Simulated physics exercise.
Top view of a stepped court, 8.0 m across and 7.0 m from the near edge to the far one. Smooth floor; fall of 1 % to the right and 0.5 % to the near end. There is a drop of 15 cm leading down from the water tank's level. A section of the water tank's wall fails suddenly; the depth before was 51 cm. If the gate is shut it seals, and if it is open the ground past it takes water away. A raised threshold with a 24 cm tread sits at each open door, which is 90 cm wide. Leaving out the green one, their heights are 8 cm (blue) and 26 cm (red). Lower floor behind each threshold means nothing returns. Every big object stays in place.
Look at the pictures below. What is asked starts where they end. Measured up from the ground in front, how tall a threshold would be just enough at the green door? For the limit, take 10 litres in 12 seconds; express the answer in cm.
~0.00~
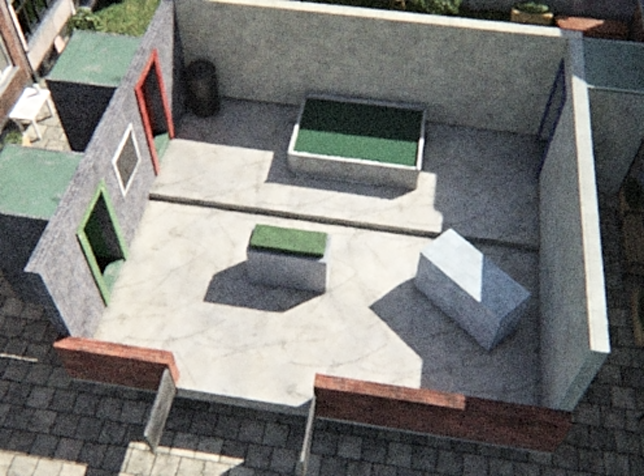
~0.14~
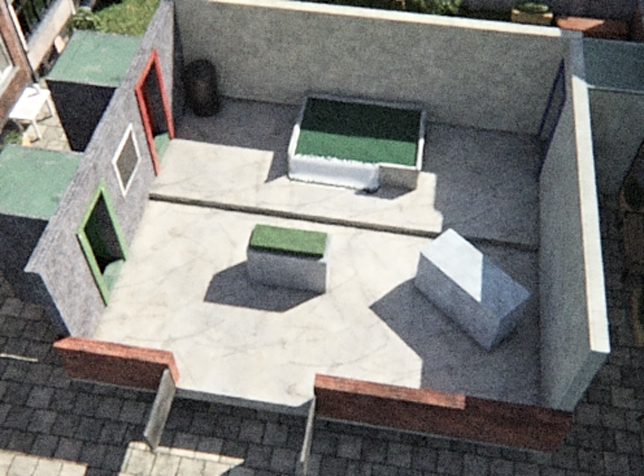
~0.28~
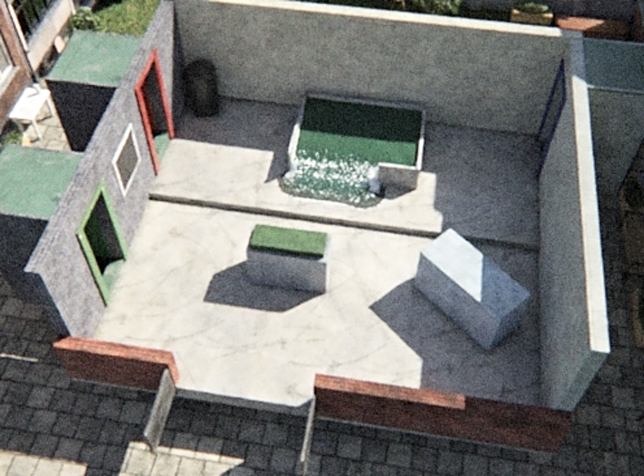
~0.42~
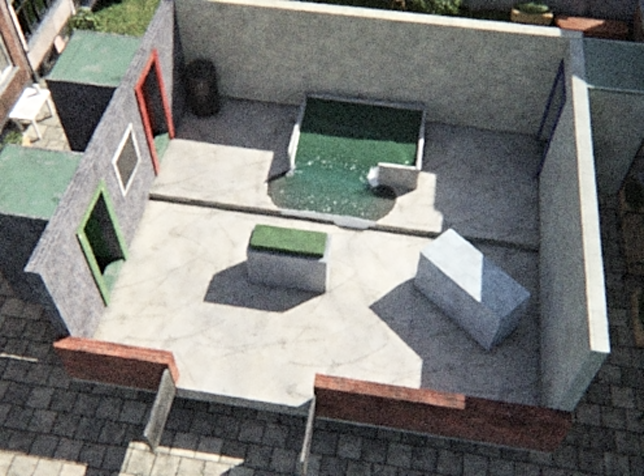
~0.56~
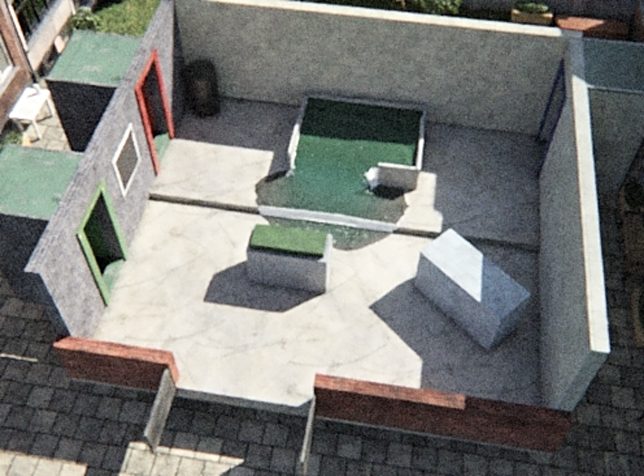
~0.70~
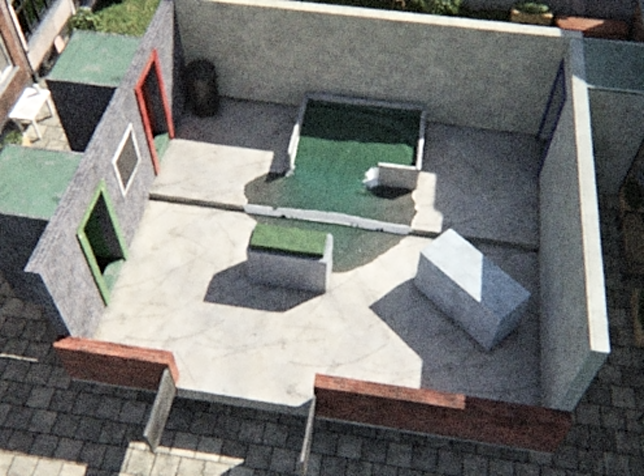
Close to 12 cm is just enough.
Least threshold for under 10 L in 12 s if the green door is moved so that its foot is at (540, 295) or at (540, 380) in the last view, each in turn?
In turn: Roughly 10.0 cm, roughly 12.5 cm.
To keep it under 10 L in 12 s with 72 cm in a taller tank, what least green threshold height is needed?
A step of about 20 cm does it.
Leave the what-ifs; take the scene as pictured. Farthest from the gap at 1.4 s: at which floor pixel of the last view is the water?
Close to pixel (333, 360).
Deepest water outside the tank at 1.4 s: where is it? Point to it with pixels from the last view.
(304, 257).
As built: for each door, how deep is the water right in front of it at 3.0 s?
Depths, in cm - green: 16, blue: 0, red: 0.
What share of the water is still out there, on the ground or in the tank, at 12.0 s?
Roughly 88 %.
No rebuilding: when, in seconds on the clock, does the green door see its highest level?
Approximately 2.8 s.
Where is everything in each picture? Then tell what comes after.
The first frame shows still water, 51 cm deep, in the water tank at (359, 132); the green door at (105, 248) is dry.
In the second frame, the gap is at (334, 172), the front 0.3 m out at (362, 190); the back of the water tank holds 51 cm.
In the third frame, water pours out at (334, 173) and has run 0.7 m, to (351, 204); about 9 cm deep outside, 51 cm at the back.
In the fourth frame, the gap is at (334, 173), the front 1.2 m out at (344, 226); the back of the water tank holds 51 cm.
In the fifth frame, water pours out at (334, 173) and has run 1.7 m, to (340, 247); about 6 cm deep outside, 47 cm at the back.
In the sixth frame, the front is at (333, 268), 2.2 m from the gap at (334, 173); 5.2 m2 of floor is wet, 42 cm left at the back; the green door at (105, 248), 4.9 m from the gap, is still 3.0 m from the nearest water.
After 1.4 s water covers 20 % of the floor, deepest (38 cm) near (304, 257); it has not reached the green door.
After 3.0 s water covers 45 % of the floor, deepest (24 cm) near (295, 255); 16 cm at the green door, 5 litres in over its 10 cm threshold.
After 12.0 s water covers 65 % of the floor, deepest (14 cm) near (442, 416); 3 cm at the green door, 20 litres in over its 10 cm threshold.
At the green door as built, the water arrived by 2.5 s and peaked near 17 cm at 2.8 s.
Run again over the same 12 s with other heights there, 17 litres in over 10.5 cm, 4 litres over 14 cm. The limit of 10 litres is kept from about 12 cm up.
